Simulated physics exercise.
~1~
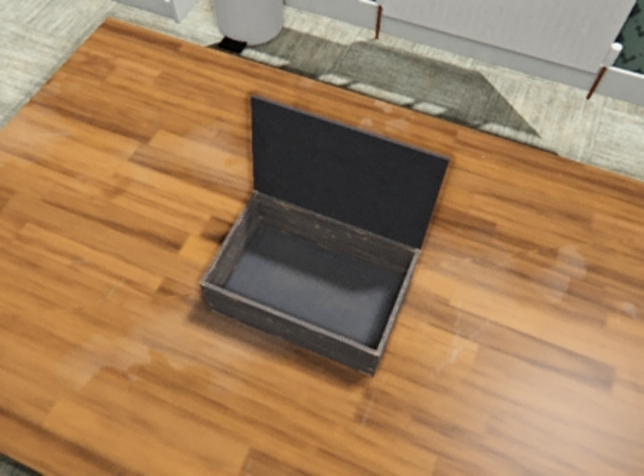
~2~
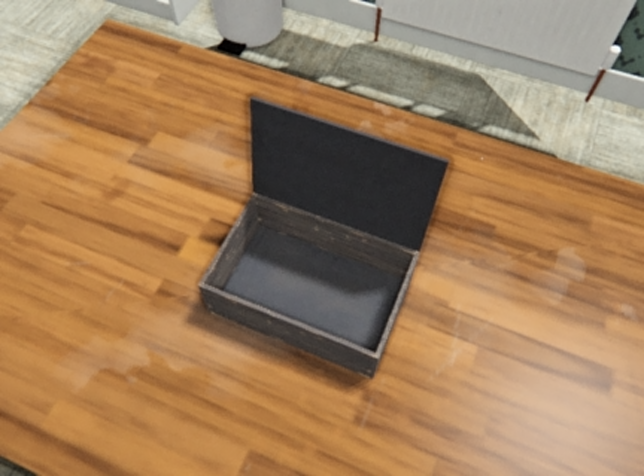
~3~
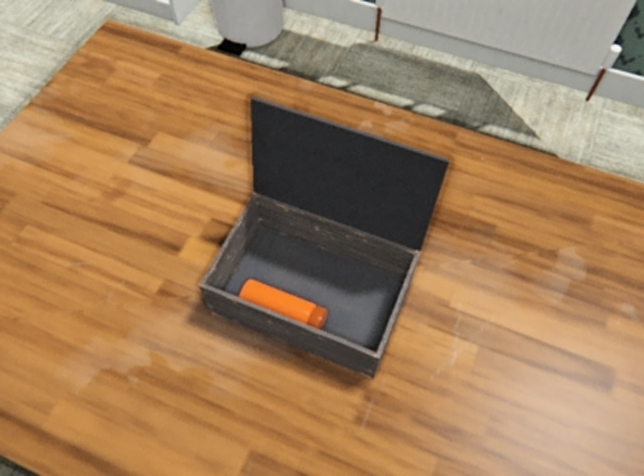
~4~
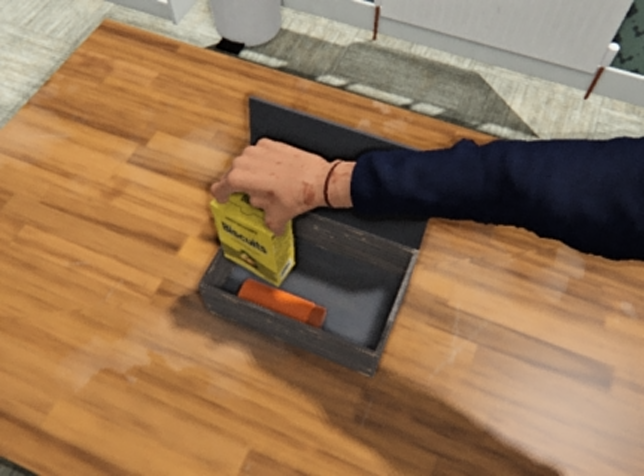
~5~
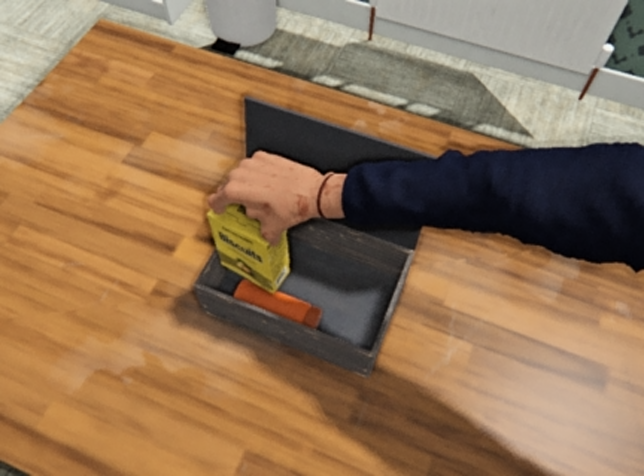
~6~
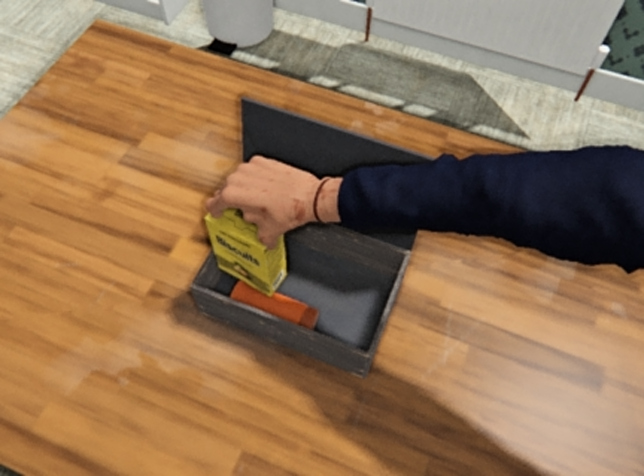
On a wooden table, an open dark case sits empty, then holds an orange cylindrical object; a hand in a dark sleeve then holds a yellow packet at the case's left side, lowering it slightly beside the orange object.
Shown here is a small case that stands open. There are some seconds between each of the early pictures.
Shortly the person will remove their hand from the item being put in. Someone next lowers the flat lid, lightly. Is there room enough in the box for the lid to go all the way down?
My guess is the lid remains aloft.
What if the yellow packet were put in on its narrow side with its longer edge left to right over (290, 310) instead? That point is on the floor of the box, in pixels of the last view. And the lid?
Lid: Closed.
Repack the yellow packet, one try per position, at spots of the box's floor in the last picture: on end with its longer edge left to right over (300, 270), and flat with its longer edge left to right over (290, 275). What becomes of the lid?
With the first packing the lid is left gaping; with the second it lowers fully.
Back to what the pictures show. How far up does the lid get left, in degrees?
Roughly 35°.
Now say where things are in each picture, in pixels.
The last thing is not in view yet, in the first frame.
The last thing is not in view yet, in the second frame.
The last thing is not in view yet; orange shaker (283, 310), in the third frame.
On its way; yellow packet (255, 236); orange shaker (281, 309), in the fourth frame.
On its way; yellow packet (251, 245); orange shaker (277, 309), in the fifth frame.
In place under the hand; yellow packet (248, 248); orange shaker (274, 310), in the sixth frame.
Then, 0.30 s on from there, yellow packet turned 42° from how it was put near (264, 241).
Then, 1.30 s on from there, lid 81° above the rim; yellow packet turned 33° from how it was put near (267, 244).
Then, 1.60 s on from there, lid 63° above the rim; yellow packet turned 24° from how it was put near (264, 248).
Then, 1.80 s on from there, lid 43° above the rim; yellow packet turned 9° from how it was put near (259, 258).
In the end, lid 35° above the rim; moved from the start, yellow packet; orange shaker unmoved. At the end, from the last picture's camera, yellow packet near (256, 264).
